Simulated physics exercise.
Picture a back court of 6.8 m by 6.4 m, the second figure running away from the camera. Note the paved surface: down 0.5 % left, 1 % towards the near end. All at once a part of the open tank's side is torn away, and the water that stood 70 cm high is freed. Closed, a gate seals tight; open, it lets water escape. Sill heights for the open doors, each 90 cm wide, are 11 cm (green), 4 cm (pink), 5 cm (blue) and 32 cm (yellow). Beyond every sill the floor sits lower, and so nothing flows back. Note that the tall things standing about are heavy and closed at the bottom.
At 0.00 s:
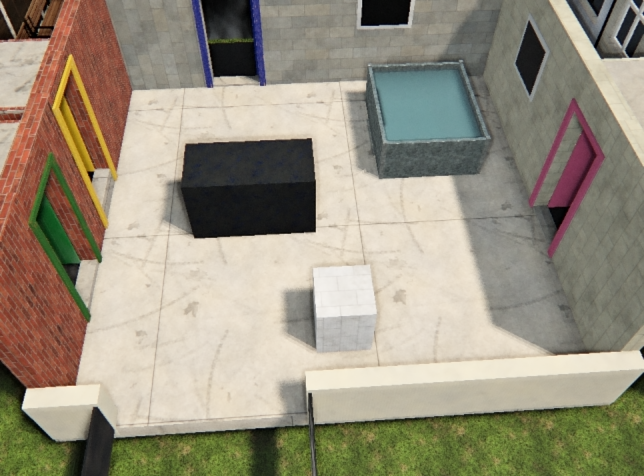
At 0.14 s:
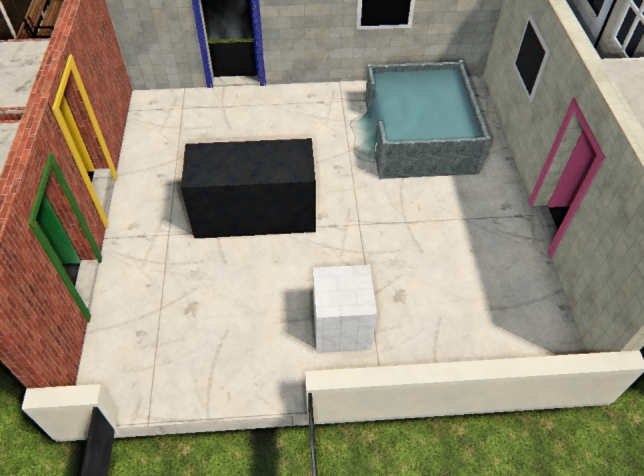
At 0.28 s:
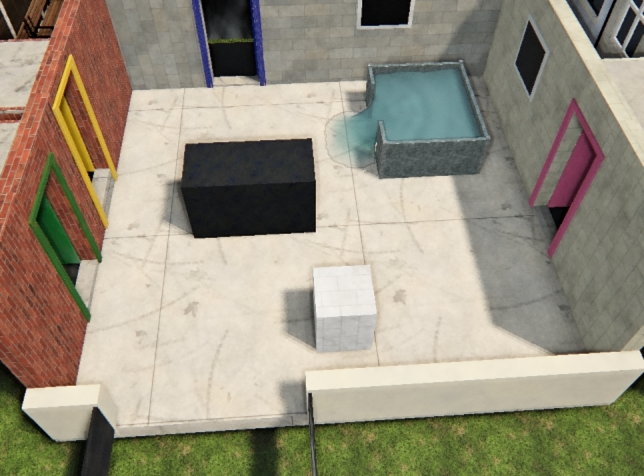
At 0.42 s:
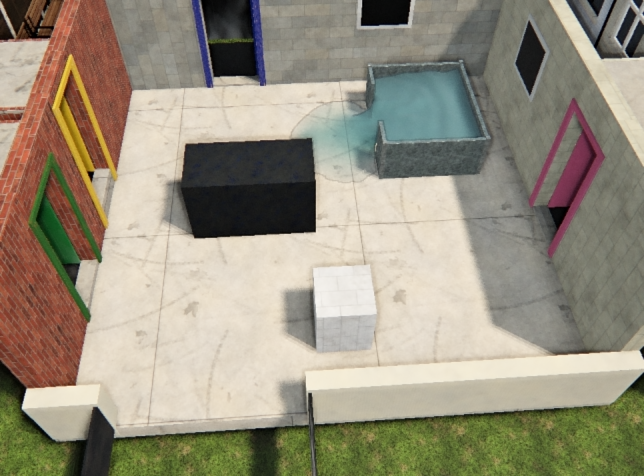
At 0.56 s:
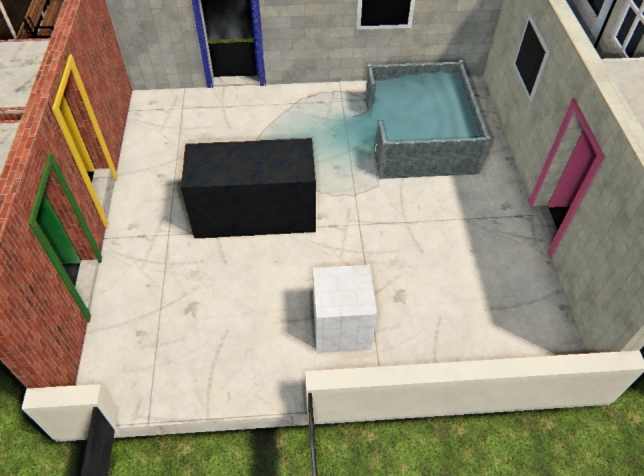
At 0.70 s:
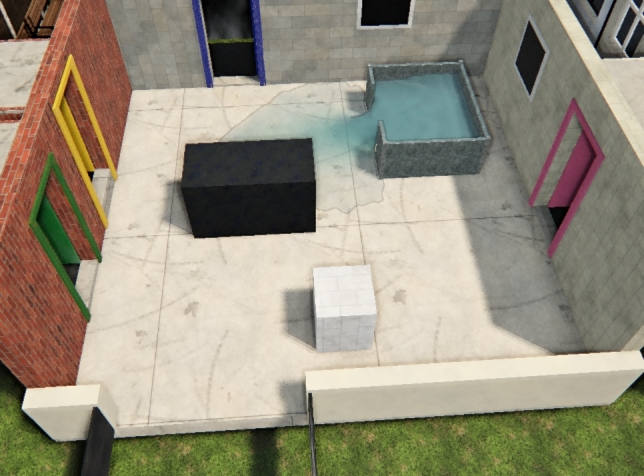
Water burst out through a gap in the left side of a stone tank in a walled courtyard, then spread in a thin, widening sheet across the pale floor and behind a big black block.
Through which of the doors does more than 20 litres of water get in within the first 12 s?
The green door does not let in more than 20 litres; the pink door does not let in more than 20 litres; the blue door lets in more than 20 litres; the yellow door does not let in more than 20 litres.
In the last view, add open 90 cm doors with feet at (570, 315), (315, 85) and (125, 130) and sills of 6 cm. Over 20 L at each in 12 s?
Check each in turn: The first fails, the second fails, the third succeeds.
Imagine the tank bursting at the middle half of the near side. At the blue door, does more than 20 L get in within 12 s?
Relative to that limit, blue ends up on the low side.
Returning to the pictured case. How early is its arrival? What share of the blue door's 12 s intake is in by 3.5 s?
Around 25 percent.
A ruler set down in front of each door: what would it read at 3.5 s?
In centimetres - green: 5, pink: 0, blue: 8, yellow: 17.
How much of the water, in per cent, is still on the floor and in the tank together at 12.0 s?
70 %.
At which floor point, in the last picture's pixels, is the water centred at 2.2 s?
Near (312, 142).
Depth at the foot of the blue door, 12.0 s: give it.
The depth comes to around 5.0 centimetres.
After 1.4 s water covers 30 % of the floor and is deepest (36 cm) near (367, 141); green door not reached, pink door not reached, blue door 10 cm at the sill, 0 L in, yellow door not reached.
After 2.2 s water covers 35 % of the floor and is deepest (36 cm) near (141, 99); green door not reached, pink door not reached, blue door 10 cm at the sill, 15 L in, yellow door 27 cm at the sill, 0 L in.
After 3.5 s water covers 45 % of the floor and is deepest (25 cm) near (124, 139); green door 5 cm at the sill, 0 L in, pink door not reached, blue door 8 cm at the sill, 29 L in, yellow door 17 cm at the sill, 1 L in.
After 7.0 s water covers 60 % of the floor and is deepest (16 cm) near (74, 399); green door 7 cm at the sill, 0 L in, pink door not reached, blue door 8 cm at the sill, 91 L in, yellow door 8 cm at the sill, 1 L in.
After 12.0 s water covers 75 % of the floor and is deepest (10 cm) near (72, 412); green door 5 cm at the sill, 0 L in, pink door 1 cm at the sill, 0 L in, blue door 5 cm at the sill, 119 L in, yellow door 8 cm at the sill, 1 L in.
